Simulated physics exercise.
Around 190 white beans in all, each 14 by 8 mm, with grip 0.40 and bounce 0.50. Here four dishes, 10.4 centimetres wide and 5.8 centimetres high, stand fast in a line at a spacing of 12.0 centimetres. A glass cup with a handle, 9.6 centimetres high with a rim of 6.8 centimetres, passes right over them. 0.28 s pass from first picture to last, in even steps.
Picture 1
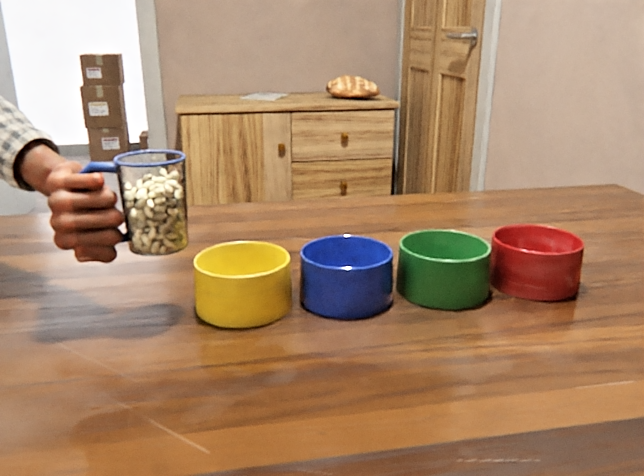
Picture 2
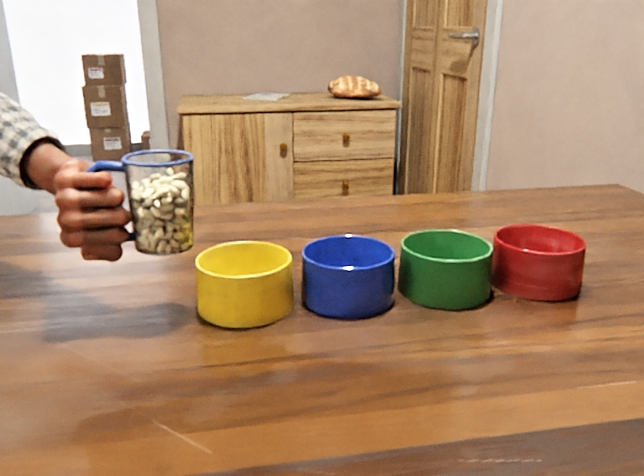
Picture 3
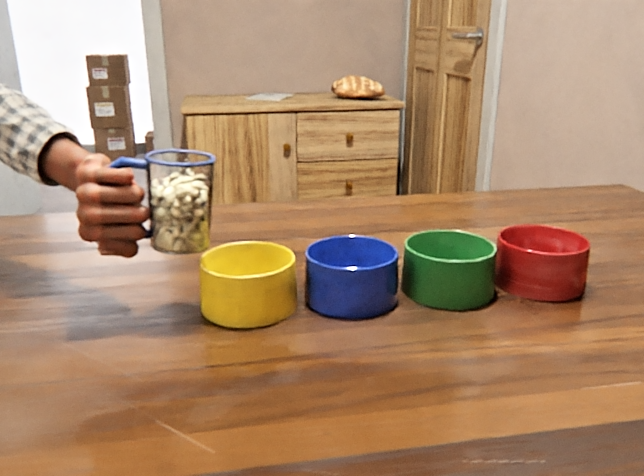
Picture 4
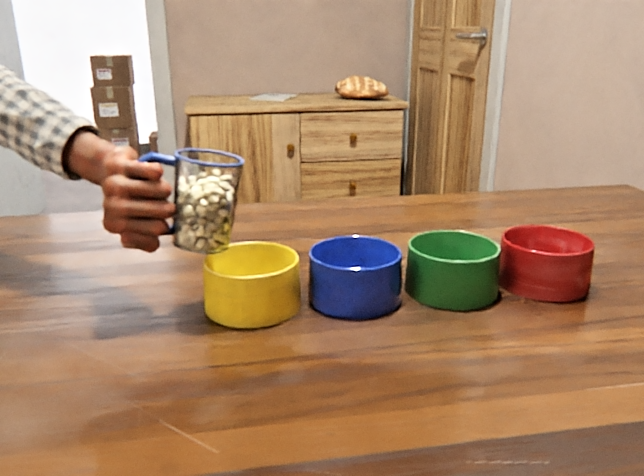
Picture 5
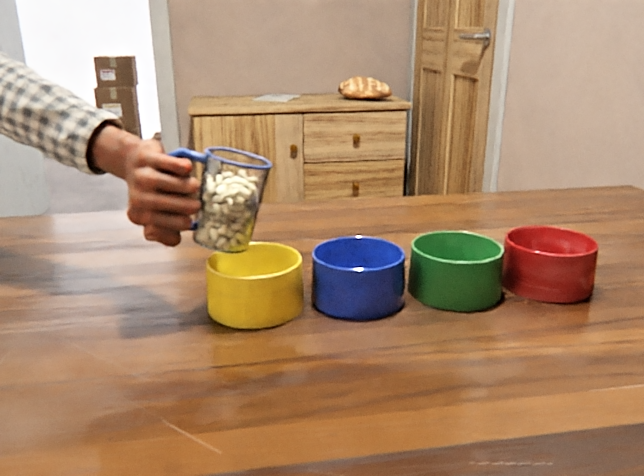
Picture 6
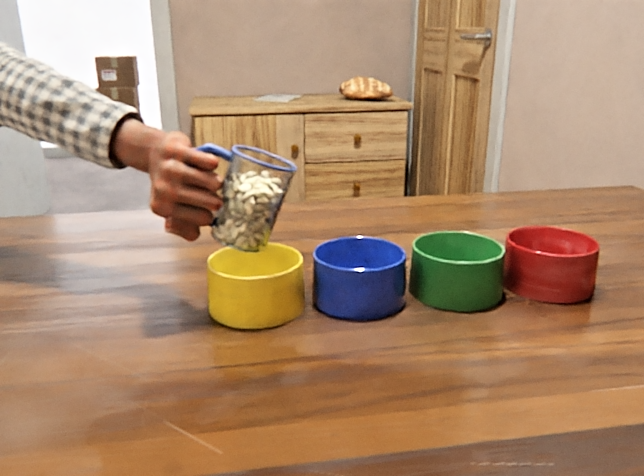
A hand in a checked sleeve holds a clear cup of white beans by its blue handle, moving it rightward from the left side of a wooden table until it is above the yellow dish, tilting it gradually to the right. Yellow, blue, green and red dishes stand still in a row. Seen from slightly above, the room shifts slightly rightward as the camera moves, with a wooden cabinet, bread, stacked boxes and a door behind.
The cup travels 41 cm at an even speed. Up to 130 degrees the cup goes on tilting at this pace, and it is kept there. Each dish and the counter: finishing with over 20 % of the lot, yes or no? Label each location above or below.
Labels - red dish: Above, blue dish: Below, green dish: Below, yellow dish: Below, counter: Below.
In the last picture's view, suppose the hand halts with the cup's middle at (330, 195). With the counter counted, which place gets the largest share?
That'd be blue, it takes the most.
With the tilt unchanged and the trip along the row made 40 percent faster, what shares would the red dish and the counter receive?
Shares - red 100, counter 0.
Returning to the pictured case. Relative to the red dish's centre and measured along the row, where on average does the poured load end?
I'd put it near 1 cm to the right of the dish's middle.
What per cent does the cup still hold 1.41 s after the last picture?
0 %.
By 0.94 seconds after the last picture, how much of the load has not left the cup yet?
My estimate is about 75 per cent.
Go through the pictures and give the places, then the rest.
The first frame shows cup at (155, 203), tilt 0 degrees, lip at (184, 157), moved 0.0 cm; middle of the pieces at (161, 217); yellow dish at (242, 259); blue dish at (347, 251); green dish at (445, 245); red dish at (537, 239).
The second frame shows cup at (162, 203), tilt 1 degrees, lip at (192, 157), moved 0.5 cm; middle of the pieces at (167, 217).
The third frame shows cup at (180, 202), tilt 5 degrees, lip at (214, 159), moved 2.1 cm; middle of the pieces at (185, 217).
The fourth frame shows cup at (205, 201), tilt 10 degrees, lip at (242, 162), moved 4.3 cm; middle of the pieces at (208, 216).
The fifth frame shows cup at (230, 201), tilt 15 degrees, lip at (270, 165), moved 6.5 cm; middle of the pieces at (231, 216).
The sixth frame shows cup at (251, 200), tilt 20 degrees, lip at (295, 168), moved 8.7 cm; middle of the pieces at (251, 215); yellow dish at (255, 260); blue dish at (359, 253); green dish at (458, 247); red dish at (552, 240).
Then, 0.57 s after the last picture, tilt 72 degrees; cup holds 100 %.
Then, 0.94 s after the last picture, tilt 106 degrees; cup holds 75 %, red 25 %.
Then, 1.41 s after the last picture, tilt 130 degrees; cup holds 0 %, red 95 %.
In the end, red 95 %, blue 0 %, green 0 %, yellow 0 %, counter 5 %.
